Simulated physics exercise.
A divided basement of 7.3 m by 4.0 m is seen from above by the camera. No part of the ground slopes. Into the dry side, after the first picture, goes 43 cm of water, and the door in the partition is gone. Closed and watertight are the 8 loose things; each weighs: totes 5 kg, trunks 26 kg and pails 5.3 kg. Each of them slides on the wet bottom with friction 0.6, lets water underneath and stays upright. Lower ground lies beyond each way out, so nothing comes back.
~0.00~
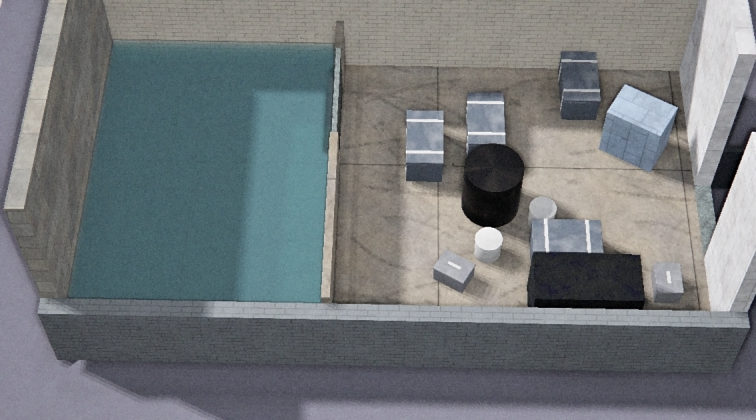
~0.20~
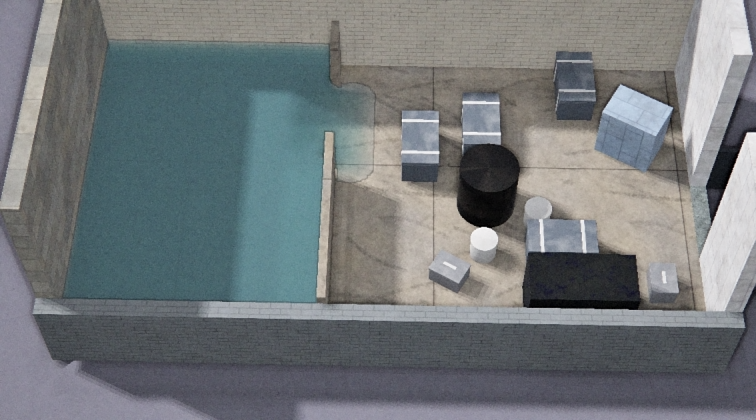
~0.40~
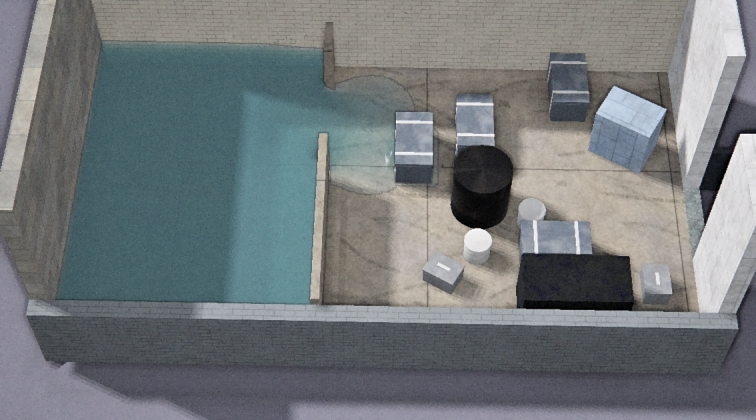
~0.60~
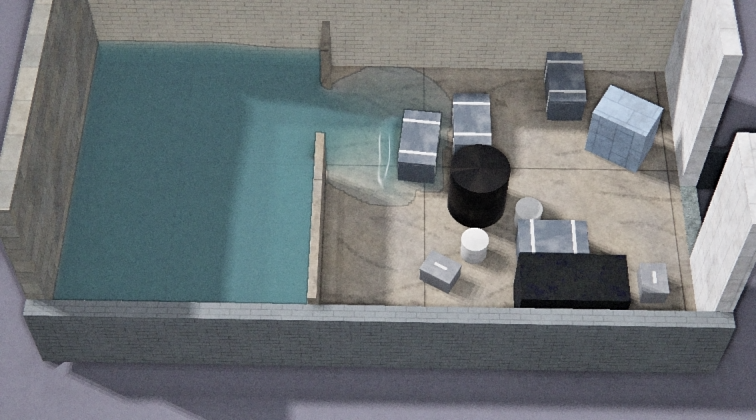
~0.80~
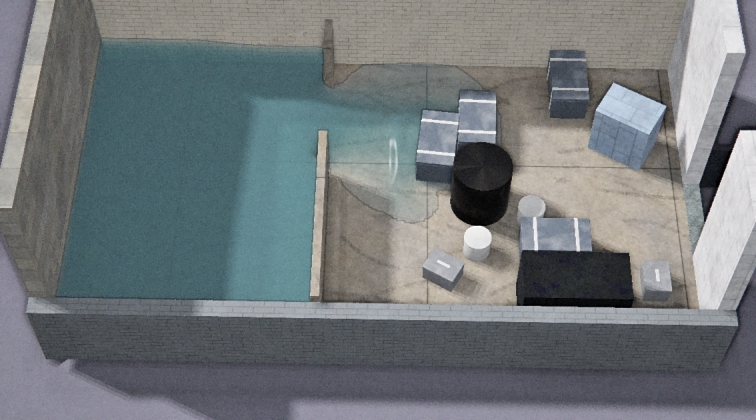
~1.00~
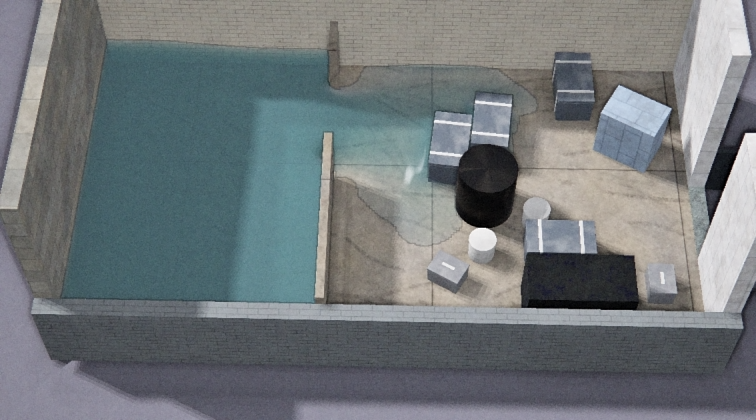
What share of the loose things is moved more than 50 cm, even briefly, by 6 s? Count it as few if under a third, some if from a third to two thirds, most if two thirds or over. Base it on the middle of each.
Some.
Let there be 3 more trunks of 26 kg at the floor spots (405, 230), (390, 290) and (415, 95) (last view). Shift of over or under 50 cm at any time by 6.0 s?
In the order asked: Stays inside the line, stays inside the line, crosses the line.
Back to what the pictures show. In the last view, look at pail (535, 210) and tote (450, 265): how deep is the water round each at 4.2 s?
Around 3 cm and 8 cm.
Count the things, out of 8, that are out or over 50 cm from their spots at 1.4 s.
That would be 2.
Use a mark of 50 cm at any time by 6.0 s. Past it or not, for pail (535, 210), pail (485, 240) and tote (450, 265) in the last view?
Taking them in order, the first is within the mark, the second within the mark and the third beyond the mark.
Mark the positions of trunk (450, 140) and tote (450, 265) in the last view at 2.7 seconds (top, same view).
Approx. (533, 146); approx. (411, 315).
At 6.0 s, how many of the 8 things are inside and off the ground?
The count is 7.
After 1.4 s 2 of 8 are over 50 cm from their spots; 1 afloat.
After 2.7 s 4 of 8 are over 50 cm from their spots; 1 afloat.
After 4.2 s 4 of 8 are over 50 cm from their spots; 3 afloat.
After 6.0 s 4 of 8 are over 50 cm from their spots, and 4 have been at some point; 7 afloat.
